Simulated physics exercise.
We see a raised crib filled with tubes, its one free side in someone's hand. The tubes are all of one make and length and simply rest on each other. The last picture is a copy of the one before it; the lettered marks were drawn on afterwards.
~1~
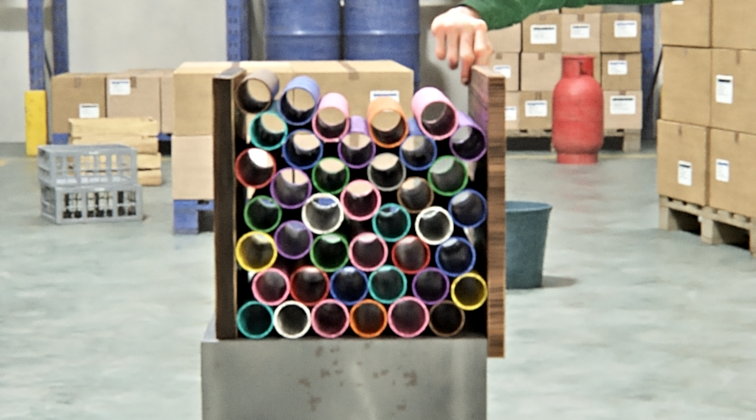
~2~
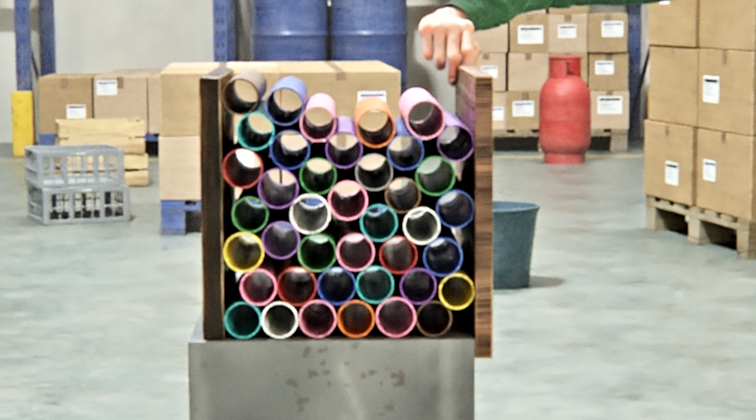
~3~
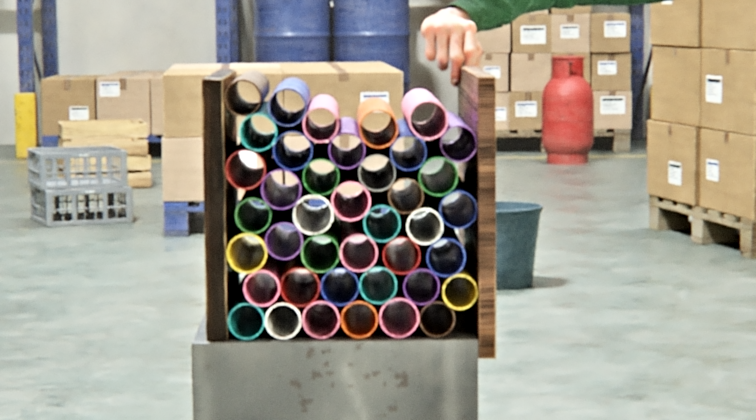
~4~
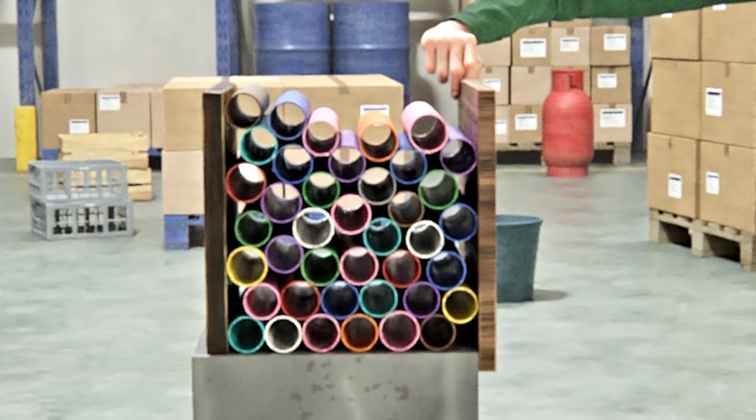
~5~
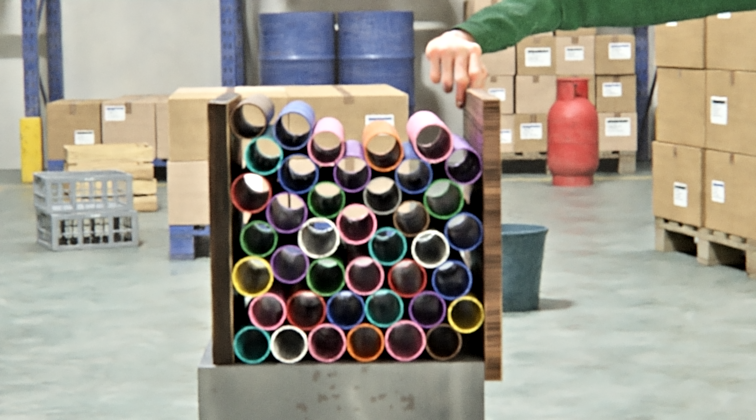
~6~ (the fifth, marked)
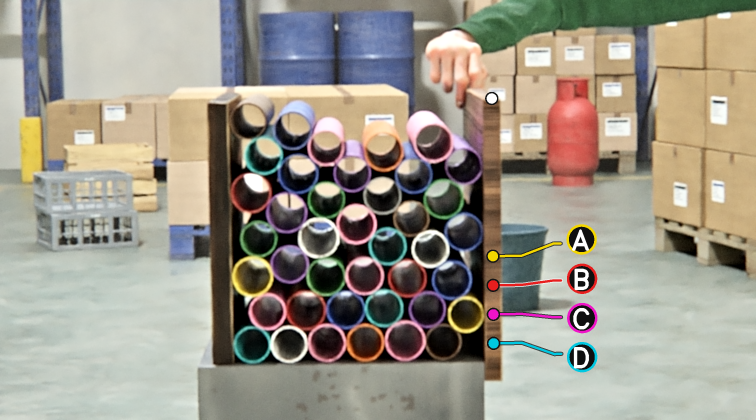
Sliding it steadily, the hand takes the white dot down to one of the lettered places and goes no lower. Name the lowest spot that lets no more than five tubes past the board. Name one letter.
Stop at A.
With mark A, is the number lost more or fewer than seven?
It loses fewer than seven.
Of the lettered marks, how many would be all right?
The number is one.
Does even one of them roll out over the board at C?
Yes.
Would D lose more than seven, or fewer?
At D, more than seven.
On the marked copy, A at (493, 256); B at (493, 286); C at (493, 315); D at (493, 344); the white dot at (492, 98).
Following A. Soon after the start, top of the board (483, 174).
Later, top of the board (484, 254).
In the end, top of the board (484, 256), four out over the board.
As for the rest, B more than five out over the board; C more than five out over the board; D more than five out over the board.
